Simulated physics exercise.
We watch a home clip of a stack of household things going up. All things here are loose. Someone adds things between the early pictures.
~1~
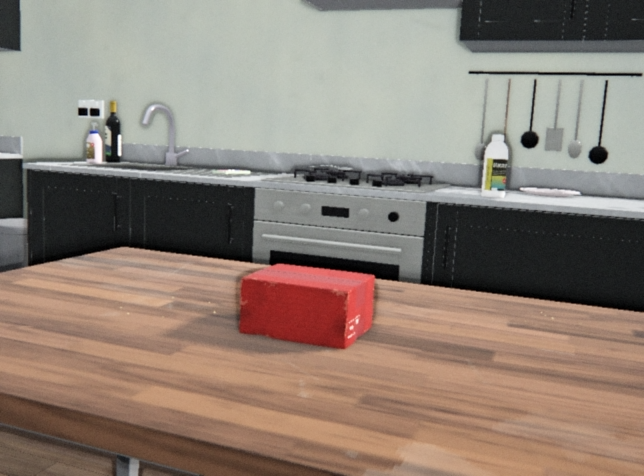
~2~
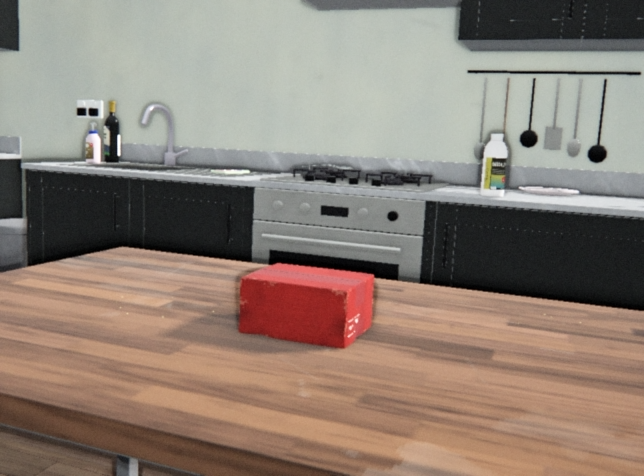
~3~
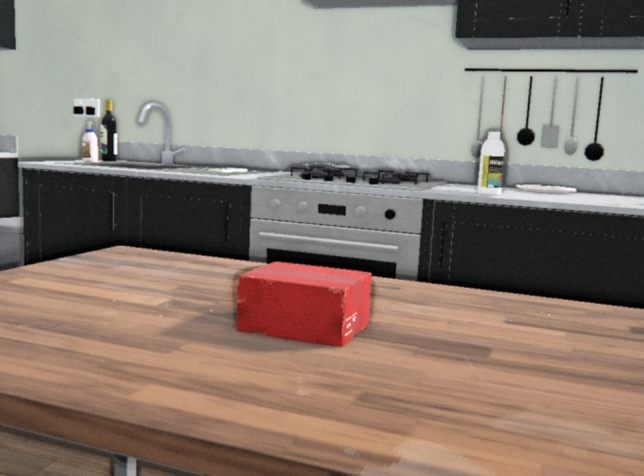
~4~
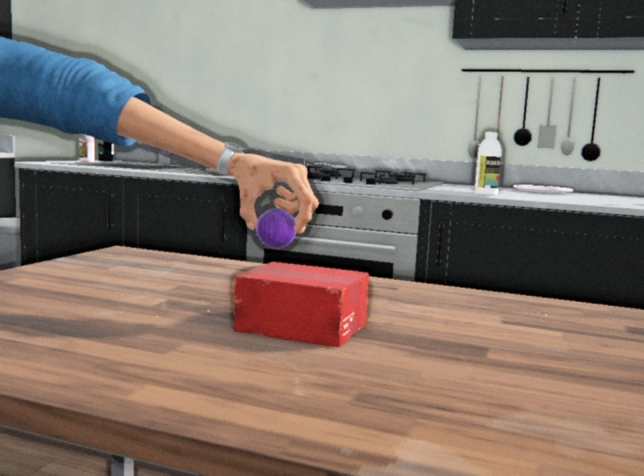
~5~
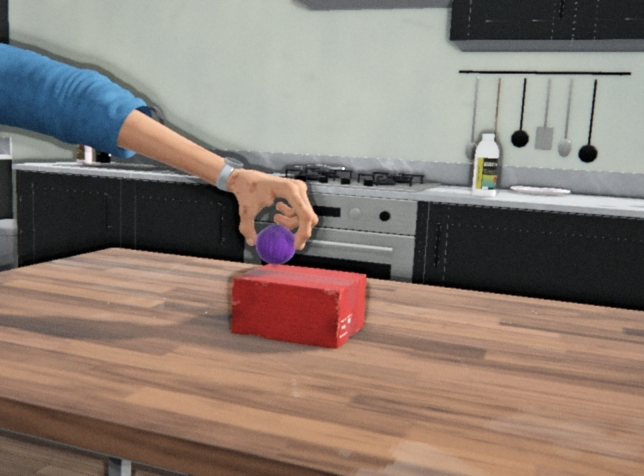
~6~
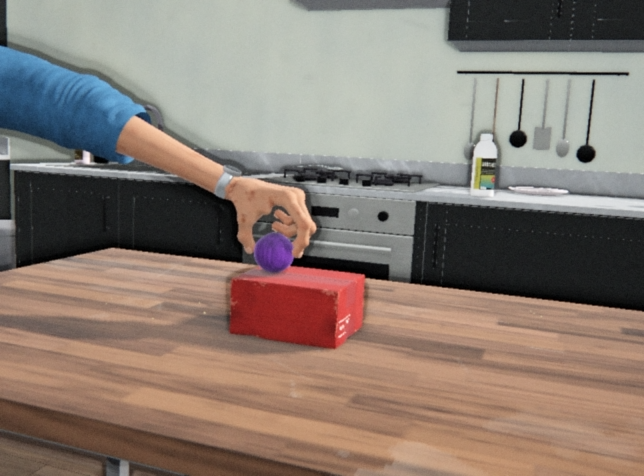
In a kitchen, a hand lowers a purple onion onto a red box.
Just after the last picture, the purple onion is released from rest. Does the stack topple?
No, it stays standing.
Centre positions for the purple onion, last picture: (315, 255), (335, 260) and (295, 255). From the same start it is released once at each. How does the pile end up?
The pile does not fall at first, does not fall second and does not fall third.
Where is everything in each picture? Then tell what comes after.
In the first picture, the last thing is not in view yet; red box (309, 303).
In the second picture, the last thing is not in view yet; red box (308, 303).
In the third picture, the last thing is not in view yet; red box (306, 301).
The fourth picture shows still above its spot; purple onion (276, 228); red box (303, 301).
The fifth picture shows still above its spot; purple onion (276, 244); red box (301, 303).
The sixth picture shows set down, still held; purple onion (274, 252); red box (299, 303).
Then, 0.30 s on from there, no change.
Then, 0.70 s on from there, purple onion resting near (274, 252).
In the end, both unmoved. At the end, from the last picture's camera, purple onion near (274, 252). The pile stays up.
